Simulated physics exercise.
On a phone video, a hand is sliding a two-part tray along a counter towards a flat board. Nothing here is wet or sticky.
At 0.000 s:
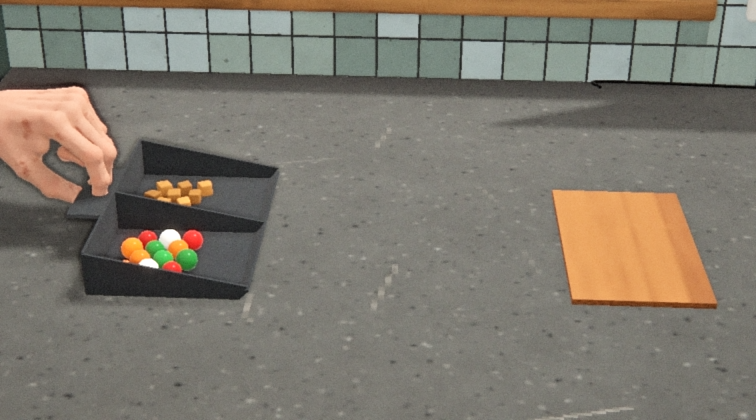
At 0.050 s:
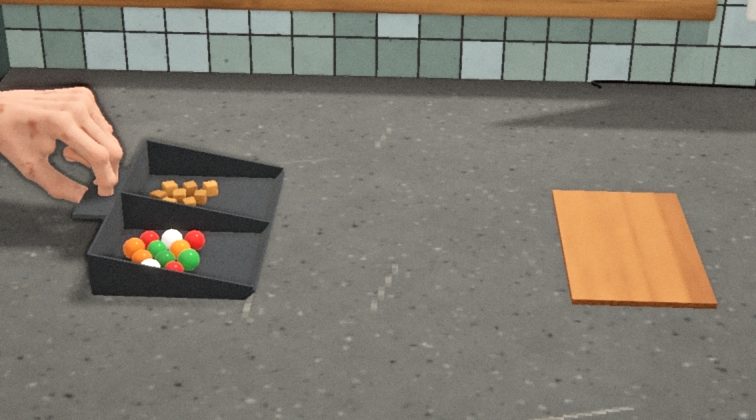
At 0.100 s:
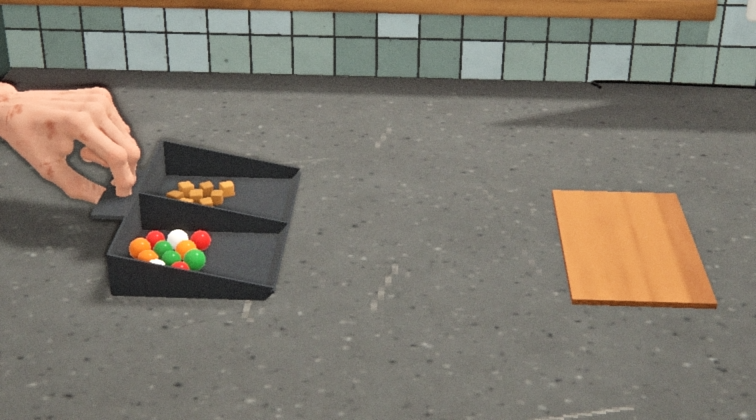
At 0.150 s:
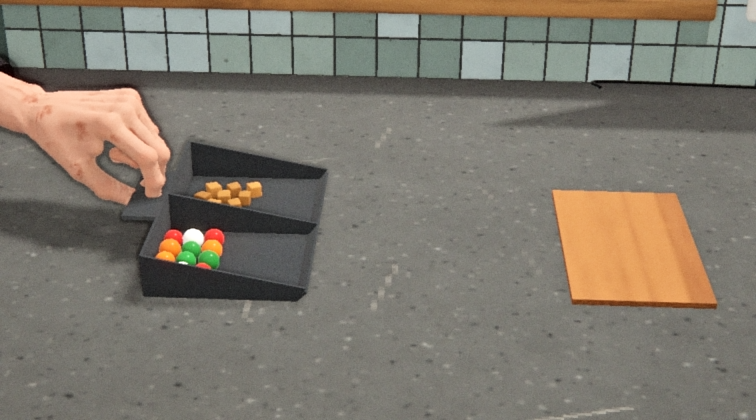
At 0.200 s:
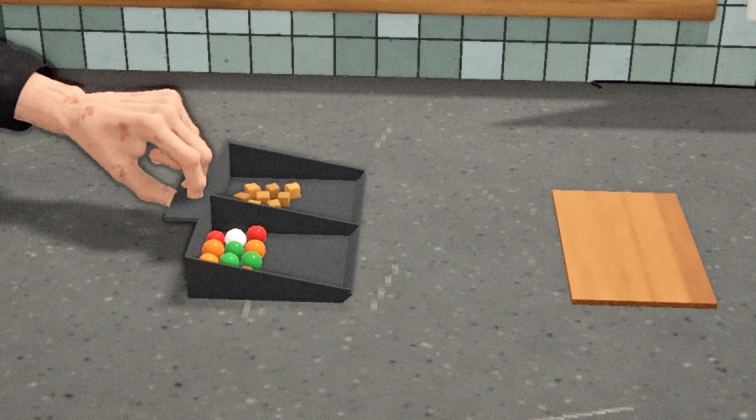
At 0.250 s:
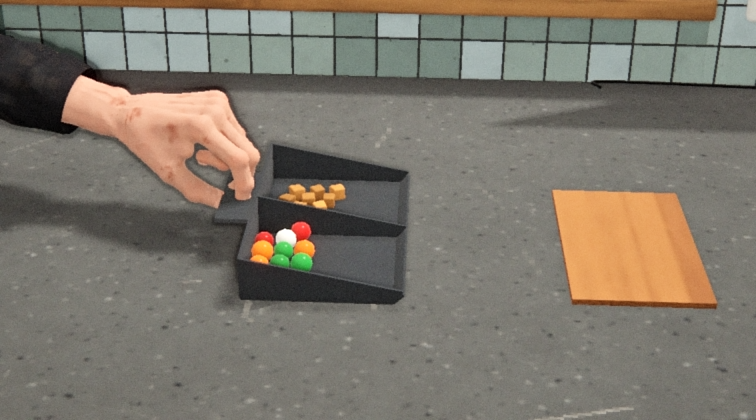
On a grey counter, a hand slides a black tray of gumballs and brown cubes right.
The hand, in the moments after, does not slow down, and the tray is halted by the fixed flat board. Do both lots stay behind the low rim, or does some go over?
The front batch sends some over; the back batch stays behind it.
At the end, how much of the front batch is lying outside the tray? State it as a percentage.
Roughly 50 percent.
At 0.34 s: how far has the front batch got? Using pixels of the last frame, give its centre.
(371, 261) or thereabouts.
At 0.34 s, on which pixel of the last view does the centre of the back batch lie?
About (394, 203).
After 0.34 s, tray still sliding, front rim near (483, 232); front batch all inside; back batch all inside.
After 0.53 s, tray stopped at the flat board; front batch all inside, moved towards the front rim; back batch all inside, moved towards the front rim.
After 0.74 s, tray stopped at the flat board; front batch near half out of the tray; back batch all inside, moved towards the front rim.
In the end (1.5 s), tray stopped at the flat board; front batch near half out of the tray; back batch all inside, moved towards the front rim.
